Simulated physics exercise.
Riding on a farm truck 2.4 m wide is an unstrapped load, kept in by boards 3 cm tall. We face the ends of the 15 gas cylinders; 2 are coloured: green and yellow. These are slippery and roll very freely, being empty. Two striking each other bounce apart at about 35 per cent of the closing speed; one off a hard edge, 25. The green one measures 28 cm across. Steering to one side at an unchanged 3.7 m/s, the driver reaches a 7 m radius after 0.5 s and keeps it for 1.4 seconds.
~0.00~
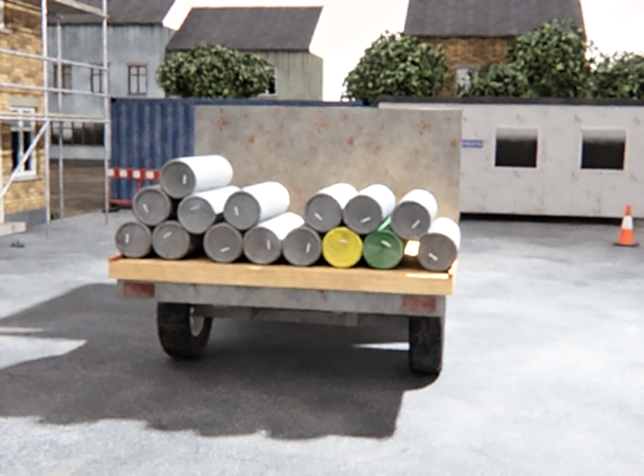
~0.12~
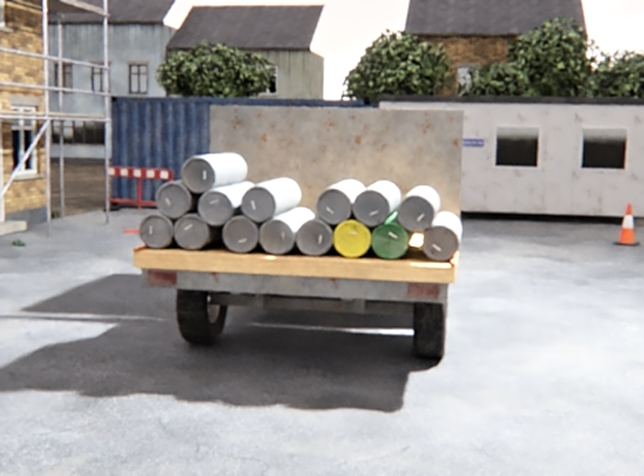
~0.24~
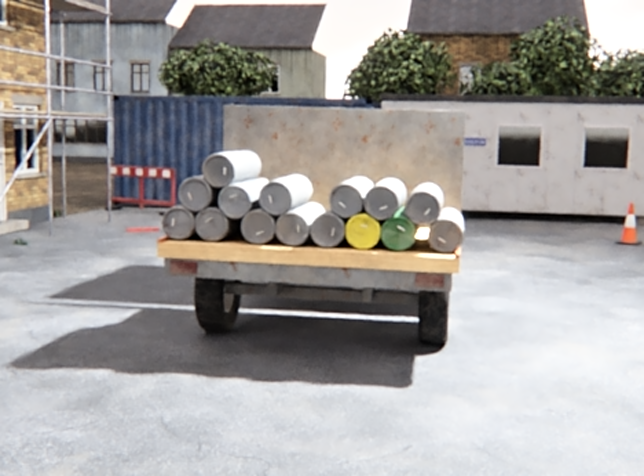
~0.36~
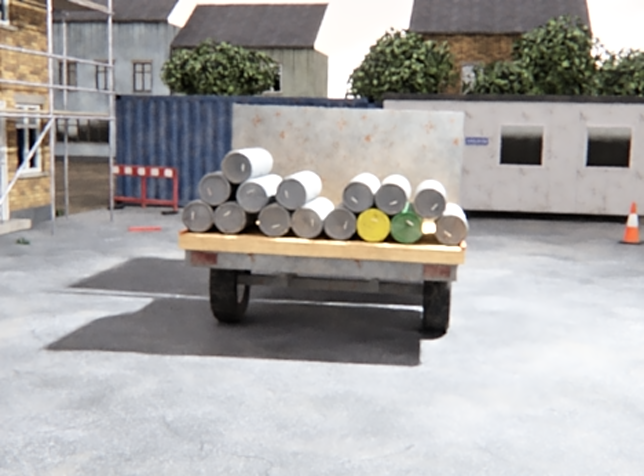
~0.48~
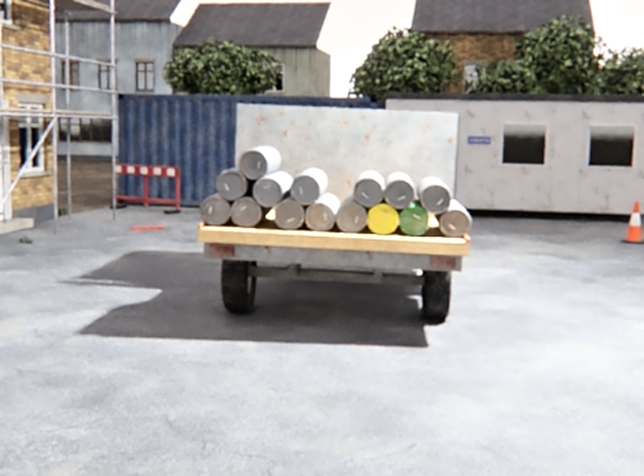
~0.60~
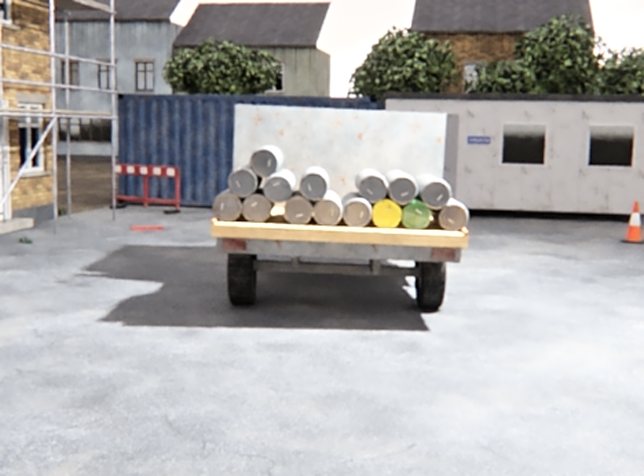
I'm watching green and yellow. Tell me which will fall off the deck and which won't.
Green - will, yellow - will.
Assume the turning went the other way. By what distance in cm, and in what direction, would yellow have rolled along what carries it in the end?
I'd expect some 0 centimetres to the left.
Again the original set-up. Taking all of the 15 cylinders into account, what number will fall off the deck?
The number is exactly 7.
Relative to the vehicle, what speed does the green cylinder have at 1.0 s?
I'd put it near 0.2 m/s.
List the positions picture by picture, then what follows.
Green (382, 250), yellow (342, 248); 8 of the 15 make up the bottom layer, in the first picture.
Green (389, 241), yellow (351, 240); the deck is level, in the second picture.
Green (398, 234), yellow (362, 232); the deck is a shade lower on the right, in the third picture.
Green (407, 228), yellow (373, 226); the deck slopes 1° down to the right, in the fourth picture.
Green (414, 221), yellow (383, 220); the deck slopes 1° down to the right, in the fifth picture.
Green (416, 216), yellow (387, 215); the deck slopes 1° down to the right, in the sixth picture.
By 1.0 s, green is on the deck, 45 cm from the right edge, rolling right; yellow is on the deck, 70 cm from the right edge, rolling right; 0 off so far.
By 1.4 s, green is on the deck, 35 cm from the right edge, rolling right; yellow is on the deck, 60 cm from the right edge, rolling right; 0 off so far.
By 1.9 s, green is on the deck, 10 cm from the right edge, rolling right; yellow is on the deck, 35 cm from the right edge, rolling right; 2 off so far.
By 2.5 s, green is over the right board and gone; yellow is over the right board and falling; 5 off so far.
Finally (5.4 s), green is over the right board and gone; yellow is over the right board and gone; 7 off so far.
